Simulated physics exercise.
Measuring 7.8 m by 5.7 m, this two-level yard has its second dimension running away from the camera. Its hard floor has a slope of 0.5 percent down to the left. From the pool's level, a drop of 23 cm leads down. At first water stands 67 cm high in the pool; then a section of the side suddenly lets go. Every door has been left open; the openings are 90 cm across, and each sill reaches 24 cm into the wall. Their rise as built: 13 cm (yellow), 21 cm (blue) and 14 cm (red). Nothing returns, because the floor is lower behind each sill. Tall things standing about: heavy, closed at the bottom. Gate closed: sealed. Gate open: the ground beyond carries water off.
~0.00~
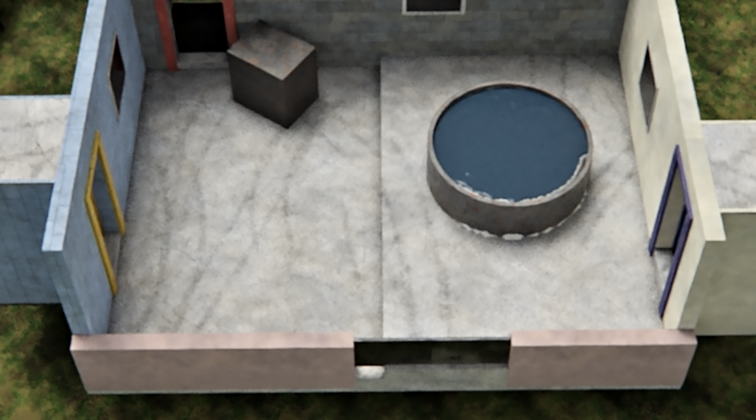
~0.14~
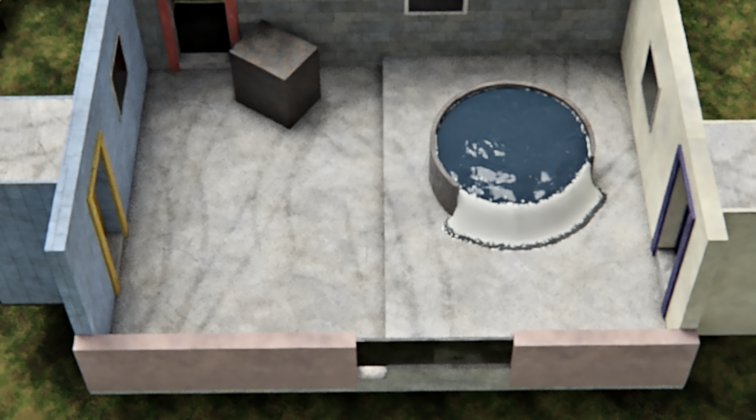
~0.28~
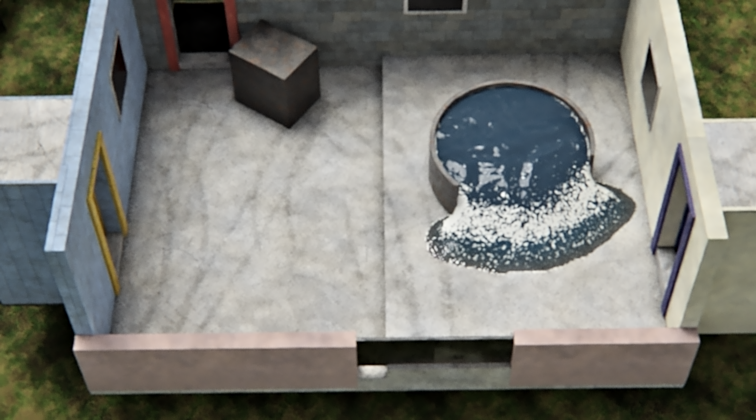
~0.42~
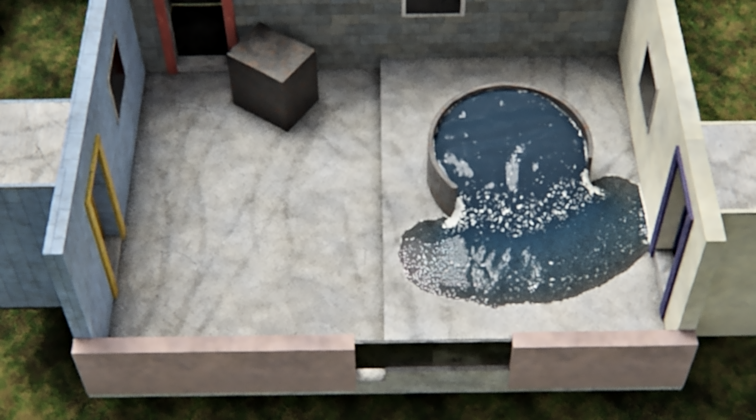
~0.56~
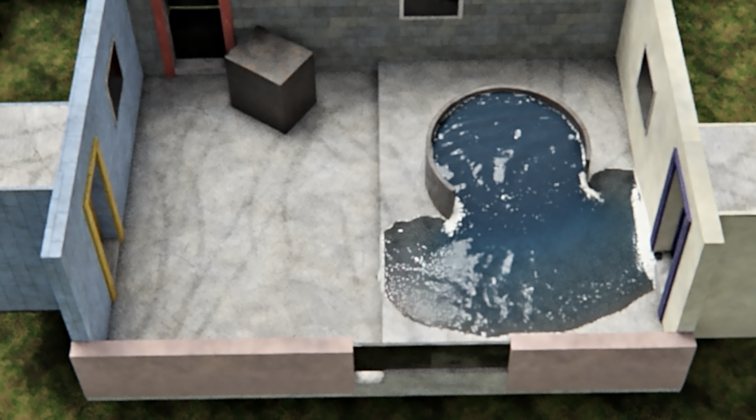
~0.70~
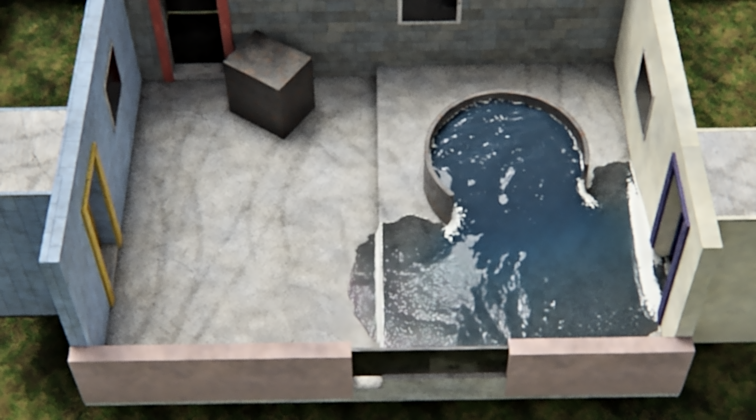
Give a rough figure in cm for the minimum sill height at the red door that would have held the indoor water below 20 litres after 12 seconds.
14.5 cm.
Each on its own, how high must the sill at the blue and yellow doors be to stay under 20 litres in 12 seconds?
Some 29 cm for blue, some 14.0 cm for yellow.
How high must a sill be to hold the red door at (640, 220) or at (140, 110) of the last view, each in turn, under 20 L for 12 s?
About 19 and 14.0 cm.
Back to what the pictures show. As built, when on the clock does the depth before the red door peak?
Roughly 8.0 s.
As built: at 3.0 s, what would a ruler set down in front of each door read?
Door depths (cm): Yellow = 0, blue = 27, red = 0.
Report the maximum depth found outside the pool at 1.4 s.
Up to some 53 centimetres, I'd say.
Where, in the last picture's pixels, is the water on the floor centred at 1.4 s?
(523, 245) or so.
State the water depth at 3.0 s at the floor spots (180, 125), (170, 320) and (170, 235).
Respectively 0 cm, 4 cm and 0 cm.
After 1.4 s water covers 30 % of the floor, deepest (53 cm) near (663, 359); it has not reached the red door.
After 3.0 s water covers 45 % of the floor, deepest (28 cm) near (648, 273); it has not reached the red door.
After 12.0 s water covers 95 % of the floor, deepest (13 cm) near (115, 282); 12 cm at the red door, 24 litres in over its 14 cm sill.
At the red door as built, the water arrived by 5.6 s and peaked near 21 cm at 8.0 s.
With a sill of 13.5 cm, 28 litres would have come in within the 12 s; with 18 cm, 4 litres. So under 20 litres takes about 14.5 cm.
